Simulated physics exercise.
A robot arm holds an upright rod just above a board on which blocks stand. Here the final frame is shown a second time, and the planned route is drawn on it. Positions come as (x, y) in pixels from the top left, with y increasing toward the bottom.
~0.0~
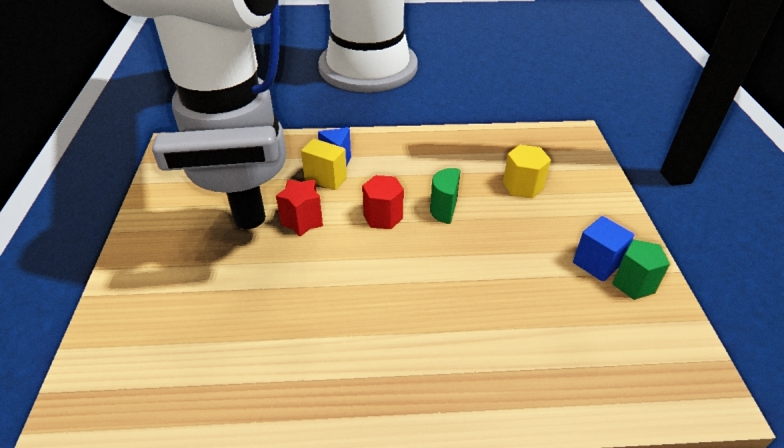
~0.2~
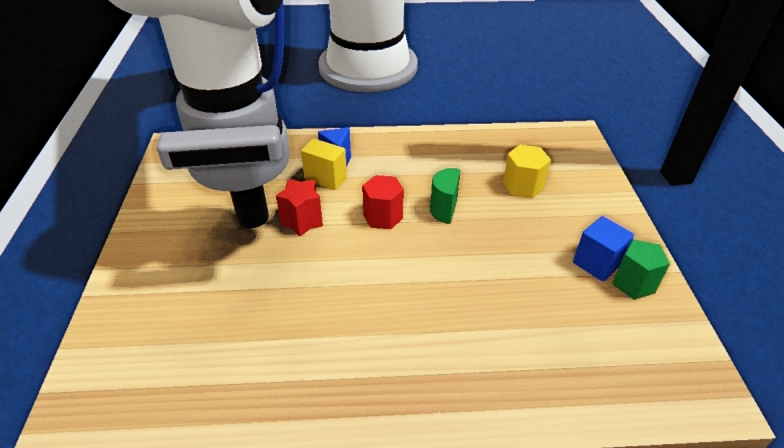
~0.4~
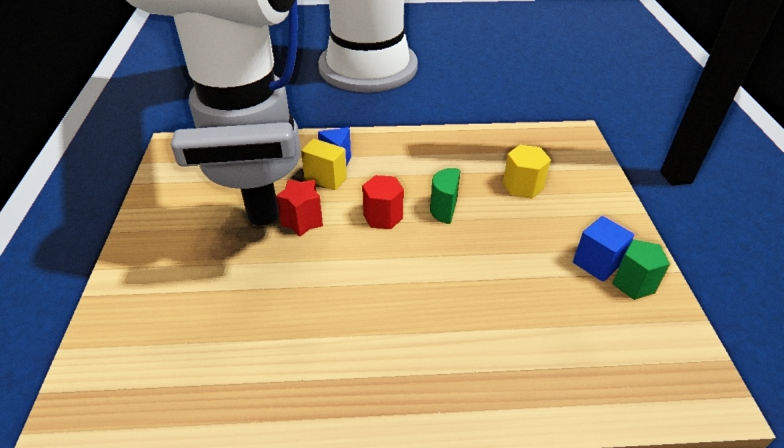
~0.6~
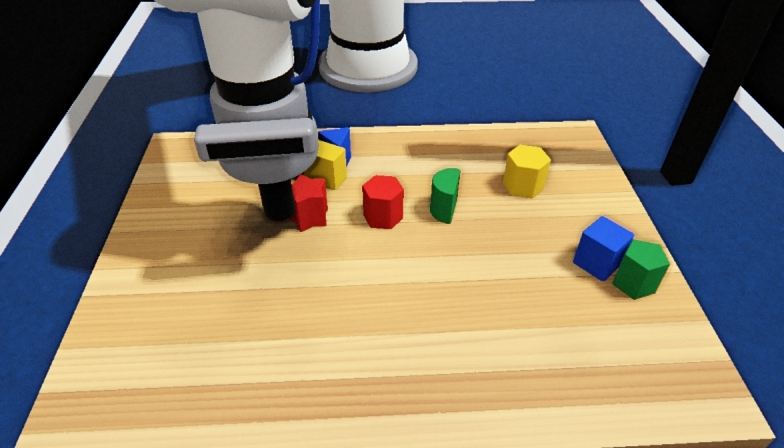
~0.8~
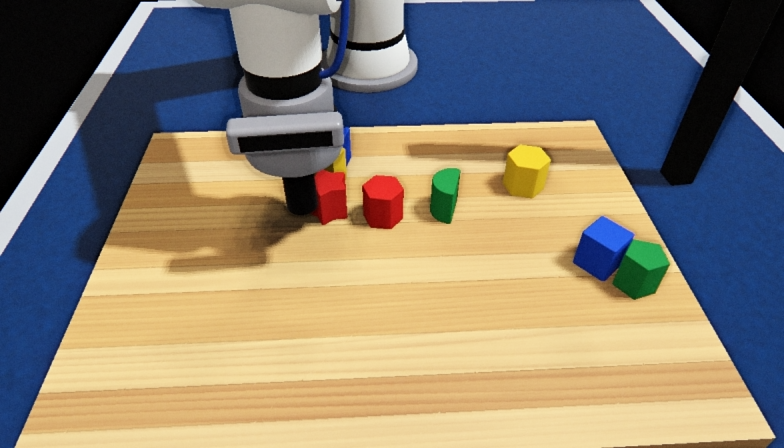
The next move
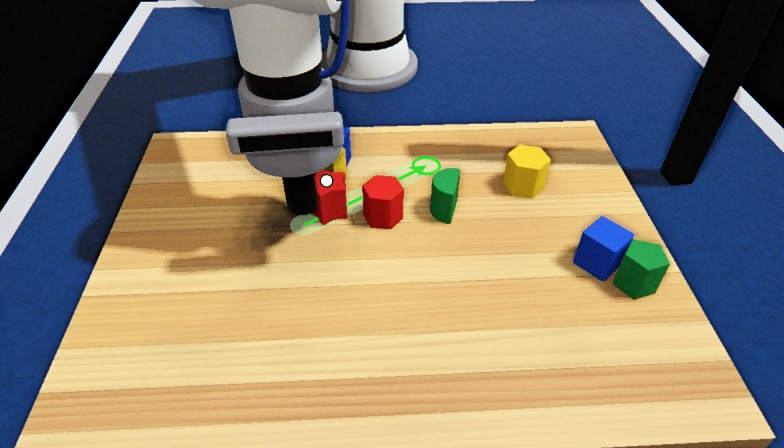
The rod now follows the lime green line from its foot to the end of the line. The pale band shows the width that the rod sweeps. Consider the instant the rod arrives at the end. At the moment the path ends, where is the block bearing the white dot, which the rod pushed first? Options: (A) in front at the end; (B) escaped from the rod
A - in front at the end.
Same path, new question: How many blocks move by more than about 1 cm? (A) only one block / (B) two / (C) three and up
My answer is option A.
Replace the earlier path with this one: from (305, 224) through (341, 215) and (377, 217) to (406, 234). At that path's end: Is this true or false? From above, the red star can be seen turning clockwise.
The statement is false.
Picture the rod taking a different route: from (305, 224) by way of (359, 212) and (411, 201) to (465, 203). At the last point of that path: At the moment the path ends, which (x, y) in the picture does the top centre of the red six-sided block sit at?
Its top middle: (433, 193).
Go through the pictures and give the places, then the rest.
In the first frame, lower end of the rod (250, 219), tops of blocks, red star (299, 191), red six-sided block (383, 186).
In the second frame, rod (253, 218), blocks as before.
In the third frame, rod (263, 216), blocks as before.
In the fourth frame, rod (280, 211), red star (305, 187).
In the fifth frame, rod (303, 205), red star (327, 181), red six-sided block (383, 186).
The drawn path runs from (305, 224) directly to (426, 166); the dot is on the red star.
The first path, step by step. One third of the way, rod (349, 184); red star (371, 161).
Two thirds of the way, rod (391, 165); red star (411, 142).
At the end, rod (427, 147); red star (447, 125); red six-sided block not moved.
